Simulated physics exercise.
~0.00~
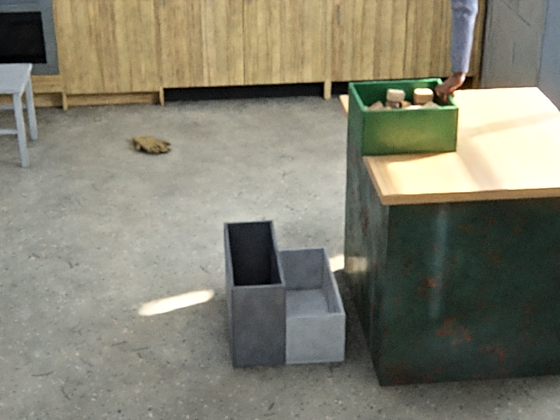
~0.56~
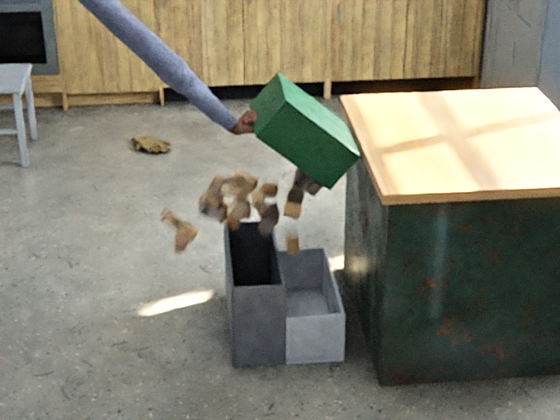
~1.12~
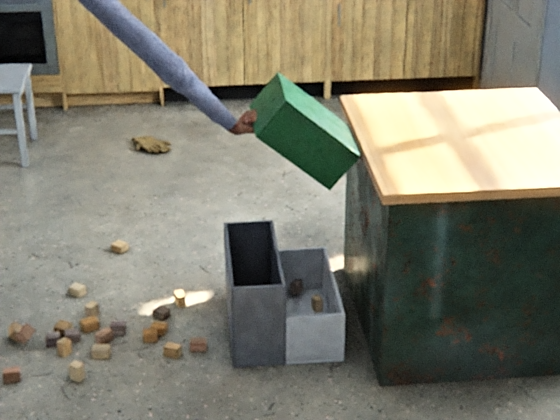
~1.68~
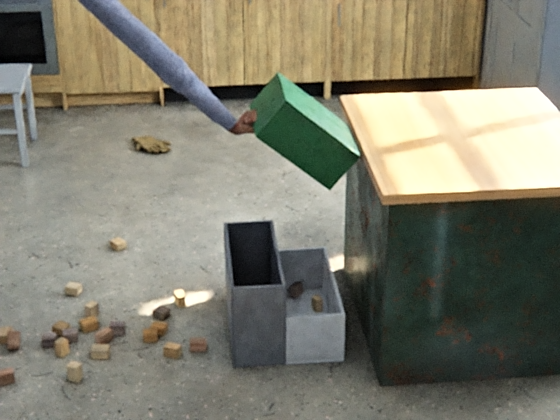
At the start, a green crate filled with small wooden offcuts sits on the edge of a bench, a hand at its far side, while two empty containers, one tall and one lower, stand on the concrete floor to the left. The arm then tips the crate steeply over to the left, and the blocks tumble out in a loose cluster above the containers. Many fly past the taller bin and scatter across the floor beyond it. A few land in the lower tote. At the end, the crate stays tilted in the hand, with most visible blocks lying still on the floor at left.
